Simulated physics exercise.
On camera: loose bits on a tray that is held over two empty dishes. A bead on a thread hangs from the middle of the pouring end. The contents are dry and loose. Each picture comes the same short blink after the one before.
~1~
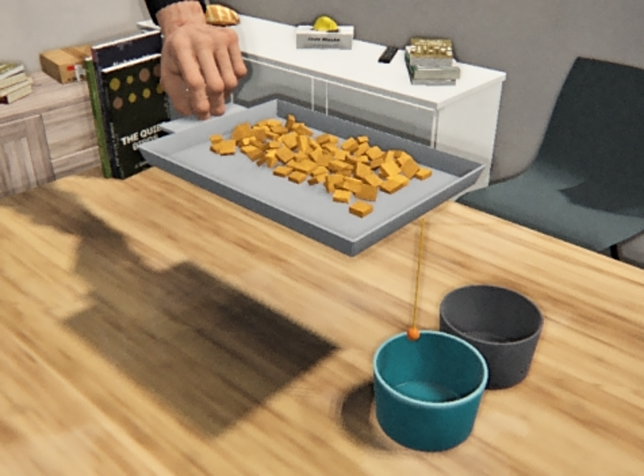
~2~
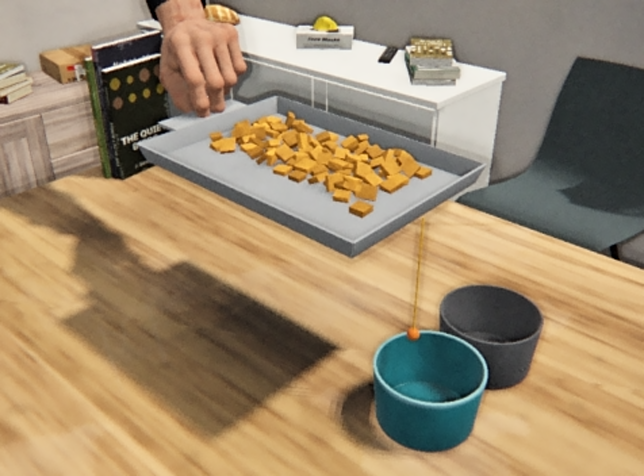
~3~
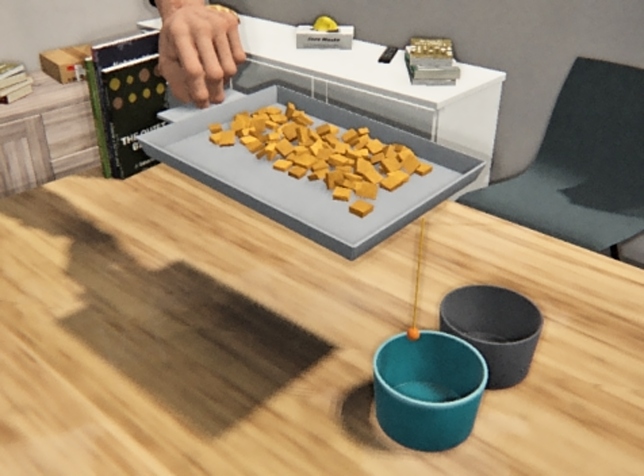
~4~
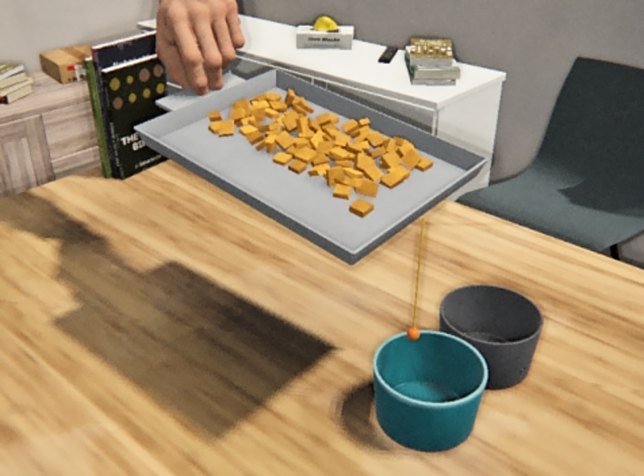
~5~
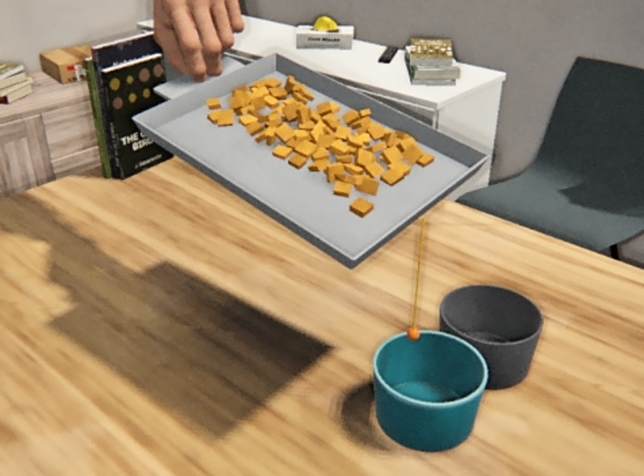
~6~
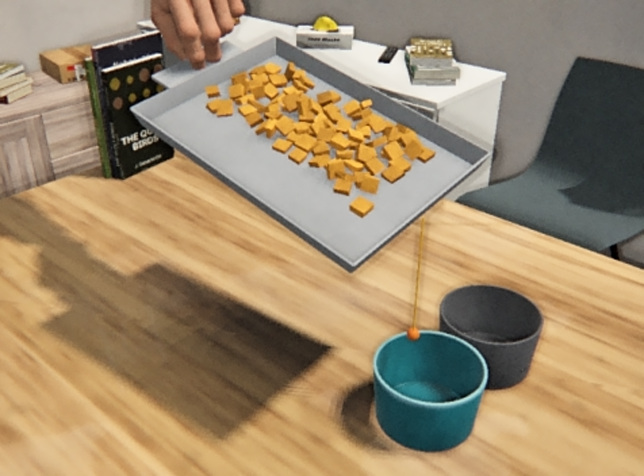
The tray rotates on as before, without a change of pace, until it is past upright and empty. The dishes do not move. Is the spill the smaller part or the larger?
In the dishes lies only the smaller part of it.
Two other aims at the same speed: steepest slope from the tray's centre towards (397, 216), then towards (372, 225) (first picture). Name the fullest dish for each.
First the left one, then the left dish.
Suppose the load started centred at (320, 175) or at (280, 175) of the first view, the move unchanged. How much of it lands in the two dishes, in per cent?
First some 10, then 0 per cent.
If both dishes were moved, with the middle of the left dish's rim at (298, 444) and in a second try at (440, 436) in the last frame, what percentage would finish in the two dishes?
First some 80, then 10 per cent.
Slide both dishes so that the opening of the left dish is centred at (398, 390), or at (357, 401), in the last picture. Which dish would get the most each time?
In turn: Left; the left-hand dish.
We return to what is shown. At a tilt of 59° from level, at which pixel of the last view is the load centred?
Roughly at (342, 216).
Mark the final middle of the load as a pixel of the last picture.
Roughly at (355, 452).
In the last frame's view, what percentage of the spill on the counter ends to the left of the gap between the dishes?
It comes to 90 per cent or so.
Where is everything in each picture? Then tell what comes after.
In the first frame, corners of the pouring end (353, 236) and (477, 165), level; middle of the load (321, 155), small crackers; left dish (475, 413); right dish (533, 354); bead on its thread (413, 334).
In the second frame, corners of the pouring end (353, 237) and (477, 164), level; middle of the load (321, 153).
In the third frame, corners of the pouring end (353, 241) and (478, 162), tipped barely, lowest at the left corner; middle of the load (321, 148).
In the fourth frame, corners of the pouring end (353, 246) and (479, 158), tipped a little, lowest at the left corner; middle of the load (321, 139).
In the fifth frame, corners of the pouring end (353, 252) and (480, 155), tipped a little, lowest at the left corner; middle of the load (321, 130).
In the sixth frame, corners of the pouring end (353, 257) and (482, 153), tipped clearly, lowest at the left corner; middle of the load (322, 122); left dish (475, 413); right dish (533, 354).
Just after the last frame, tray tipped steeply; almost all on the tray; just a few in the air.
A moment on, tray tipped right over; roughly a third on the tray; about a tenth in the left dish; roughly half outside both; about a tenth in the air.
Further on, tray tipped past a quarter turn; about a tenth in the left dish; the larger part outside both.
When it is over, tray tipped past a quarter turn; about a tenth in the left dish; not one in the right dish; the larger part outside both.
